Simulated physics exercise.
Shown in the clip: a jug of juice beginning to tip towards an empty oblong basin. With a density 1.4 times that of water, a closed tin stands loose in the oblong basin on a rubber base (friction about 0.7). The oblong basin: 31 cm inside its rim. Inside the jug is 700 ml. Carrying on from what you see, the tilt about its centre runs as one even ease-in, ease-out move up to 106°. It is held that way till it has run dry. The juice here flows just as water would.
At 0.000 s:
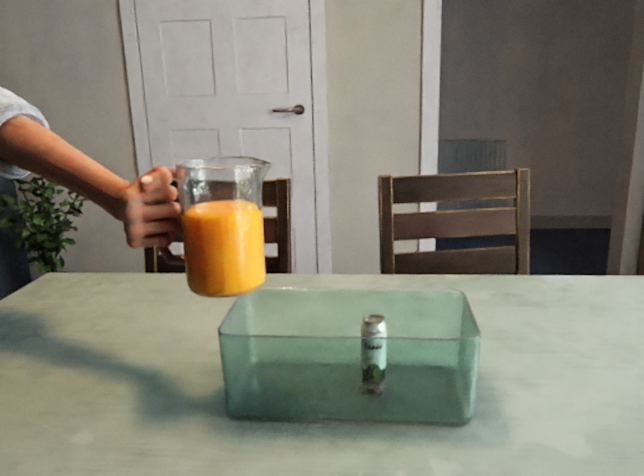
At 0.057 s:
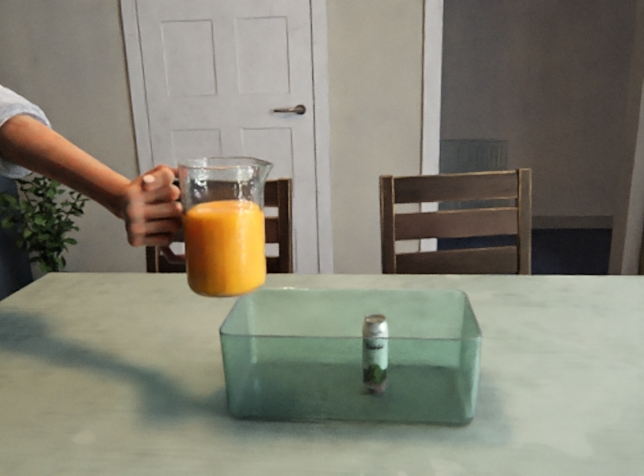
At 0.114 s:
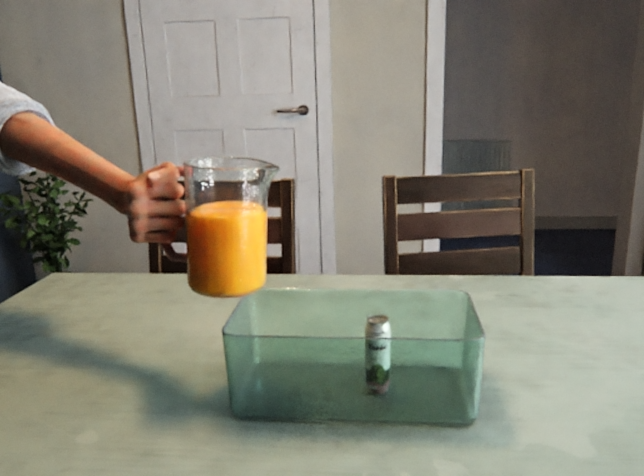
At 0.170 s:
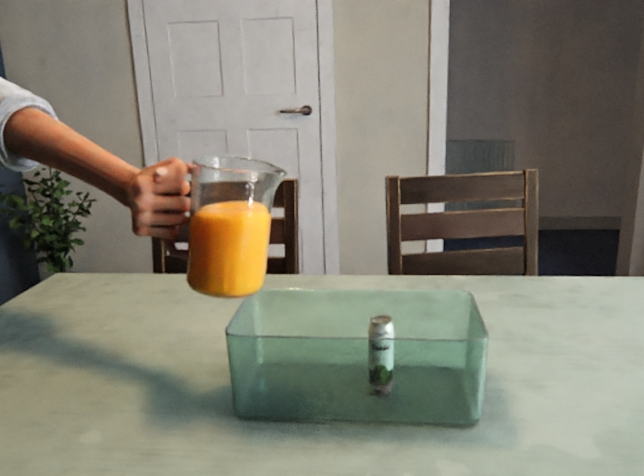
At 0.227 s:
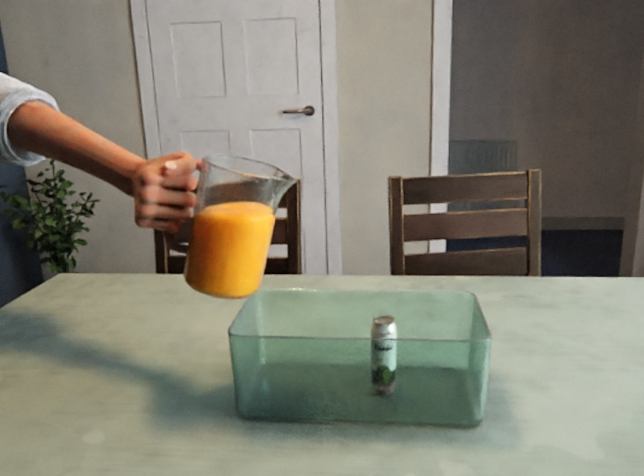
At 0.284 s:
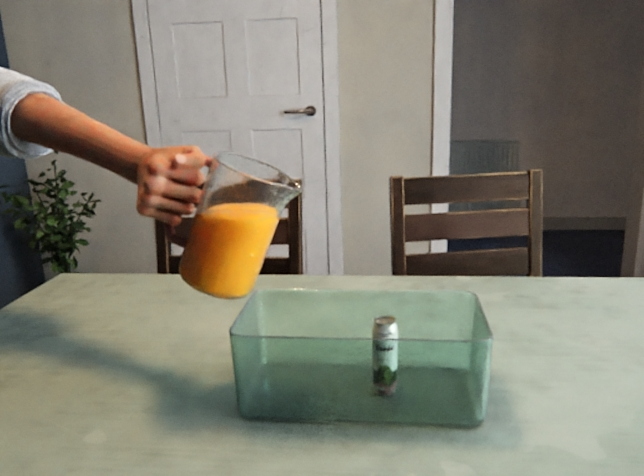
A hand held a glass jug of orange juice above a table, beside a clear green oblong basin with a small tin standing inside, then slowly tilted the jug to the right.
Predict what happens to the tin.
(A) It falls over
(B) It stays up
B, it stays up.
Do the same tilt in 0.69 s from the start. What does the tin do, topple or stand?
Then the tin does not tip.
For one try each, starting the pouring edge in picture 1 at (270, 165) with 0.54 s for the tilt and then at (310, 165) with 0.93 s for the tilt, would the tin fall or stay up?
In the first try it remains standing; in the second it comes down.
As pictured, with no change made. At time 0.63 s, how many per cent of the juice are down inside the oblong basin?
About 0 per cent.
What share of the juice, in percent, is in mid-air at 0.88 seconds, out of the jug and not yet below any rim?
Something like 16 per cent is in the air then.
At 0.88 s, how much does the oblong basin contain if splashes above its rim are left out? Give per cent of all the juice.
Near 44 per cent of the total.
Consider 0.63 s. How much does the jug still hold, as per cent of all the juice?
I'd estimate some 92 % remains.
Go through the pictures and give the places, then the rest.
In the first frame, it leans 0°; its right rim is at (271, 163); the juice meets the walls at (186, 208) and (259, 208); the oblong basin's rim runs from (231, 311) to (472, 313); the tin's top is at (373, 322).
In the second frame, it leans 1°; its right rim is at (274, 164); the juice meets the walls at (188, 208) and (261, 208).
In the third frame, it leans 4°; its right rim is at (279, 167); the juice meets the walls at (191, 209) and (264, 208).
In the fourth frame, it leans 9°; its right rim is at (287, 172); the juice meets the walls at (196, 210) and (269, 209).
In the fifth frame, it leans 15°; its right rim is at (296, 180); the juice meets the walls at (199, 211) and (274, 209).
In the sixth frame, it leans 23°; its right rim is at (303, 189); the juice meets the walls at (197, 223) and (278, 211).
By 0.63 s the tilt is 81° and 92 per cent is still to pour; the tin stands where it began.
By 0.88 s the tilt is 105° and 40 per cent is still to pour; the tin stands where it began.
By 1.14 s the tilt is 106° and 7 per cent is still to pour; the tin stands where it began.
By 1.43 s the tilt is 106° and 0 per cent is still to pour; the tin stands where it began.
At rest the tin stands where it began.
